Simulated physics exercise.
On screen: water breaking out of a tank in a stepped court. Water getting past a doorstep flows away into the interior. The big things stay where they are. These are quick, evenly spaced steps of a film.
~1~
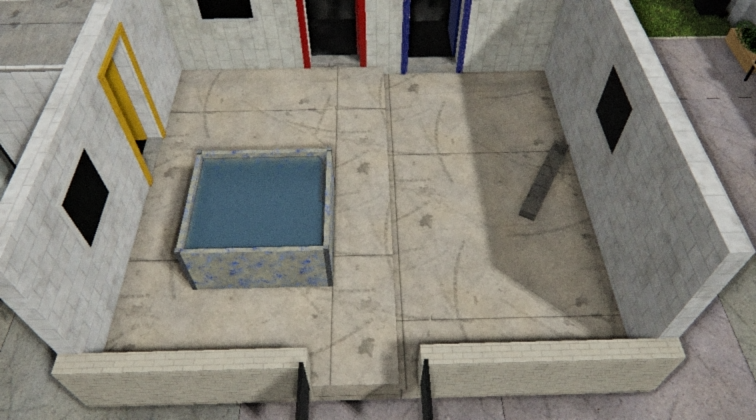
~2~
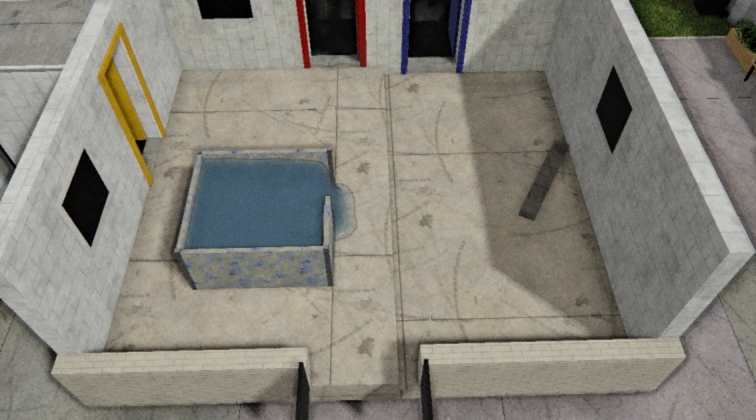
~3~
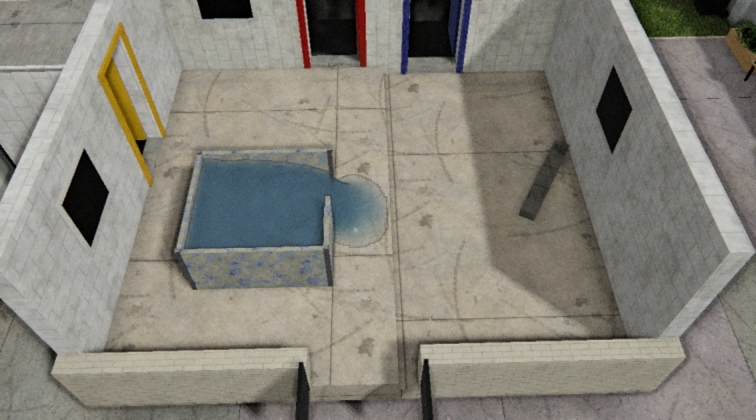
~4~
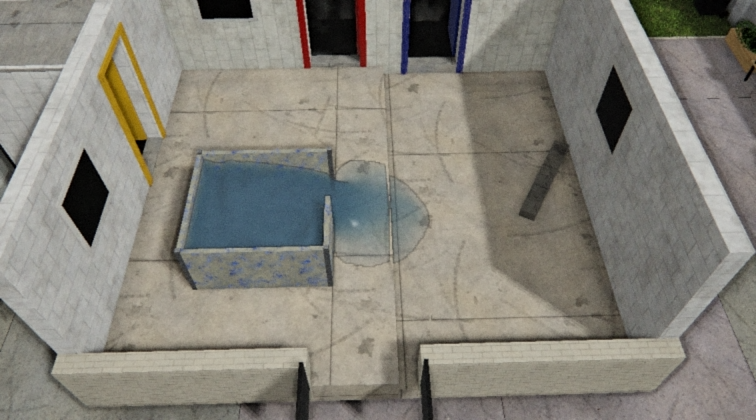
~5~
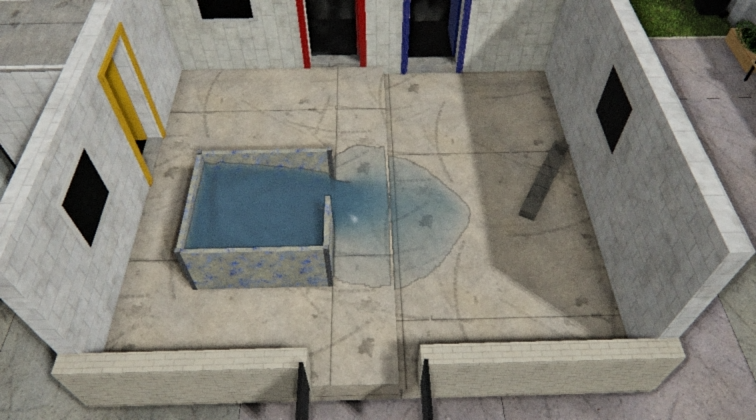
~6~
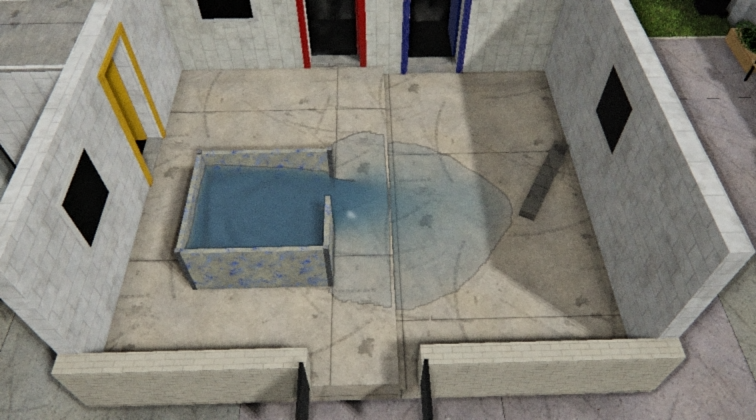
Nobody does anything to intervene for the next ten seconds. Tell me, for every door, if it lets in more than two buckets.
I expect the red door to stop at two buckets or less; I expect the blue door to stop at two buckets or less; I expect the yellow door to stop at two buckets or less.
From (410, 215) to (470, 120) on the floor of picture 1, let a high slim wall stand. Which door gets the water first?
That would be the blue-painted one.
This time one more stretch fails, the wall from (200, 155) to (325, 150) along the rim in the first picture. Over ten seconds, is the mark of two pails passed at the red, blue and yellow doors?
The red door exceeds it, the blue door falls short, and the yellow door exceeds it.
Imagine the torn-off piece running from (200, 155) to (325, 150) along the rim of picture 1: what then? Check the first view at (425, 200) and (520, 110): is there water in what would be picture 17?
Point one not reached; point two not reached.
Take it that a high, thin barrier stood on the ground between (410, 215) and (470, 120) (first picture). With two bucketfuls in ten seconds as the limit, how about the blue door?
Going one by one: Blue gets more than that.
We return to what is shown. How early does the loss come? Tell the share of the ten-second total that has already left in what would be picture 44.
Approximately 35 %.
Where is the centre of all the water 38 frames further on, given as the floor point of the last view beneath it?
Point: (432, 199).
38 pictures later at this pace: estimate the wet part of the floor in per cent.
Estimated share: Around 50 %.
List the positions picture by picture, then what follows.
The water tank at (260, 201) is whole and still, in the first picture.
Water pours out at (329, 201) and has run to (335, 186), in the second picture.
The front is at (384, 223), out from the gap at (329, 202), in the third picture.
Water pours out at (329, 203) and has run to (423, 213), in the fourth picture.
Water pours out at (329, 202) and has run to (462, 206), in the fifth picture.
Water pours out at (329, 202) and has run to (506, 208), in the sixth picture.
A moment on, water covers 40 % of the floor; the red door not reached, the blue door not reached, the yellow door not reached.
Next, water covers 45 % of the floor; the red door not reached, the blue door wet at the sill, nothing in, the yellow door not reached.
Then, water covers 45 % of the floor; the red door wet at the sill, nothing in, the blue door wet at the sill, nothing in, the yellow door not reached.
Later, water covers 50 % of the floor; the red door wet at the sill, nothing in, the blue door wet at the sill, nothing in, the yellow door not reached.
In the end, water covers 45 % of the floor; the red door wet at the sill, nothing in, the blue door wet at the sill, nothing in, the yellow door not reached.
